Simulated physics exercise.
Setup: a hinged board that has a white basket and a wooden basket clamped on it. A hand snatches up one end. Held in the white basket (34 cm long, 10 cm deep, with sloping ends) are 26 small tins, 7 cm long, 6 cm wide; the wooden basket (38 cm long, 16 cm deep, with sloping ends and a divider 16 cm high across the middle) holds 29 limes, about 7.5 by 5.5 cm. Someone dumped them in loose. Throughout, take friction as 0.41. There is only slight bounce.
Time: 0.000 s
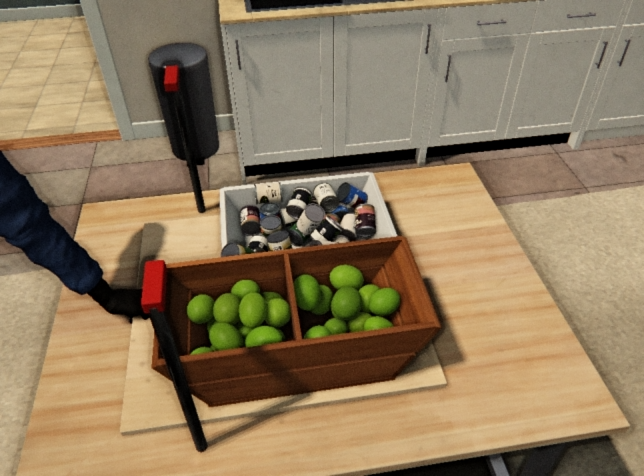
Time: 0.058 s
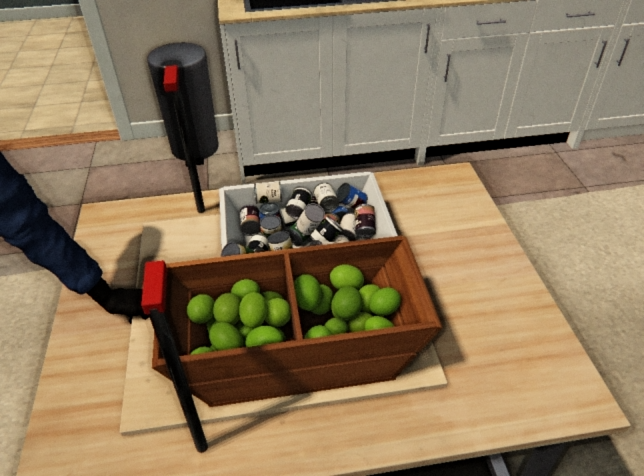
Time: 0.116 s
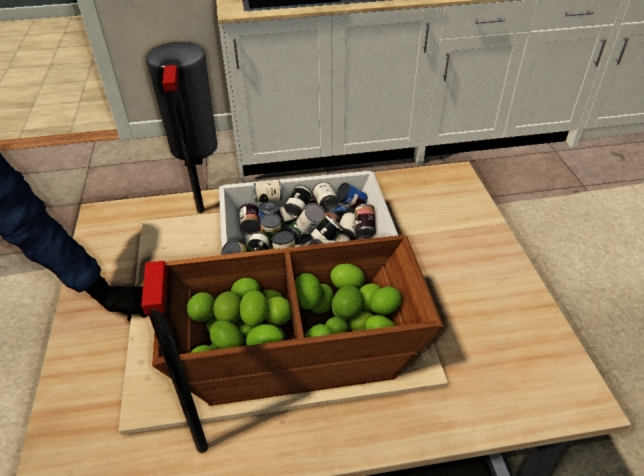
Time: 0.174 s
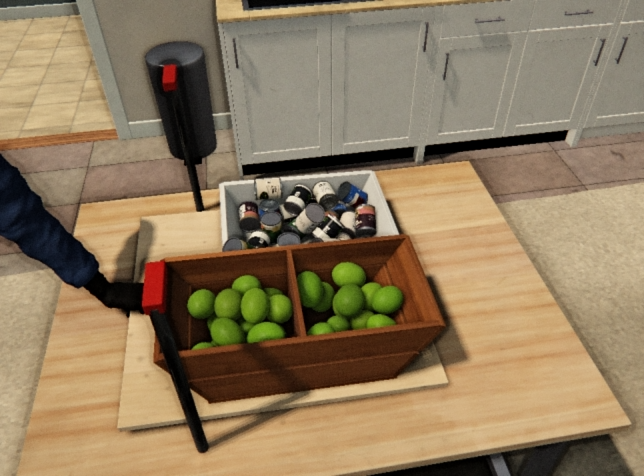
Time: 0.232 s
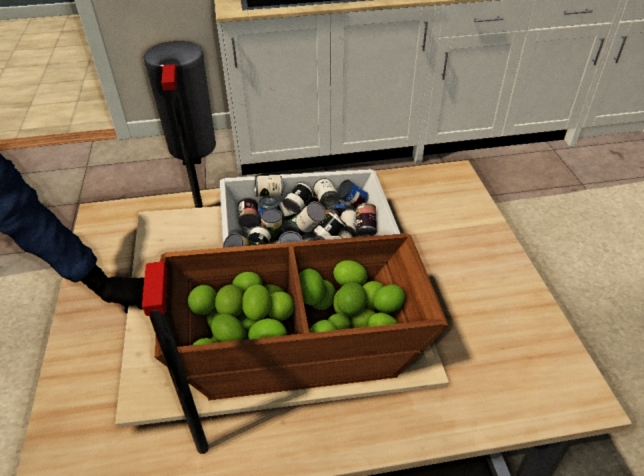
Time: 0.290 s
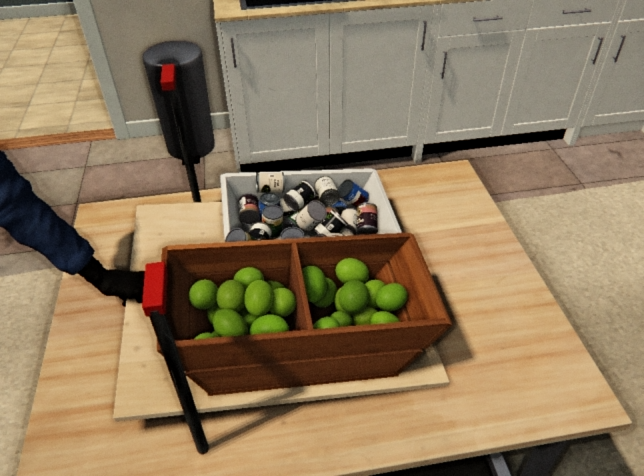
A dark-sleeved arm with a black glove reaches in from the left over a light wooden table in a kitchen with pale grey cabinets, seen from above at an angle. A brown wooden basket of green limes, divided in two, sits on a pale board before a white basket of small tins, near black clamps with red ends. The hand slightly raises the board's left end, tilting both baskets gently, while the camera stays still.
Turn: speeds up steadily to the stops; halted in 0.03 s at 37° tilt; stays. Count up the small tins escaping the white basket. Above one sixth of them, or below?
Below.
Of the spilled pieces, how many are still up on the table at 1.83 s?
The number is some 1.
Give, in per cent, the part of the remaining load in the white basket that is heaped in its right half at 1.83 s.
Roughly 80%.
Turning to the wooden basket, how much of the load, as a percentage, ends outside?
Wooden basket, 0 in a hundred gone.
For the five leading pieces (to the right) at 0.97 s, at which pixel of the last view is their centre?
The five leading pieces sit around (407, 218).
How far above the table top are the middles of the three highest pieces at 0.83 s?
About 40 cm.
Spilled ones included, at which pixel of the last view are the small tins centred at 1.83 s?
Roughly (371, 193).
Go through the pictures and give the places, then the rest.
In the first frame (each is followed by its nearest rim corner in this view), white basket (its farthest corner), (369, 173); wooden basket, (157, 362); 0° from level; none out.
White basket, (369, 173); wooden basket, (157, 362); 0° from level, in the second frame.
White basket, (370, 172); wooden basket, (158, 360); 1° from level, in the third frame.
White basket, (370, 172); wooden basket, (159, 357); 2° from level, in the fourth frame.
White basket, (371, 171); wooden basket, (160, 352); 4° from level, in the fifth frame.
White basket, (373, 170); wooden basket, (163, 345); 6° from level; none out, in the sixth frame.
After 0.73 s, it hits the stops.
After 0.83 s, tilt 37°; white basket 26 in, 0 out and wooden basket 29 in, 0 out.
After 0.97 s, tilt 37°; white basket 26 in, 0 out and wooden basket 29 in, 0 out.
After 1.23 s, tilt 37°; white basket 26 in, 0 out and wooden basket 29 in, 0 out.
Final count (at 1.83 s), white basket 25 in, 1 out and wooden basket 29 in, 0 out. Asked share, 1 of 26, 4 per cent.
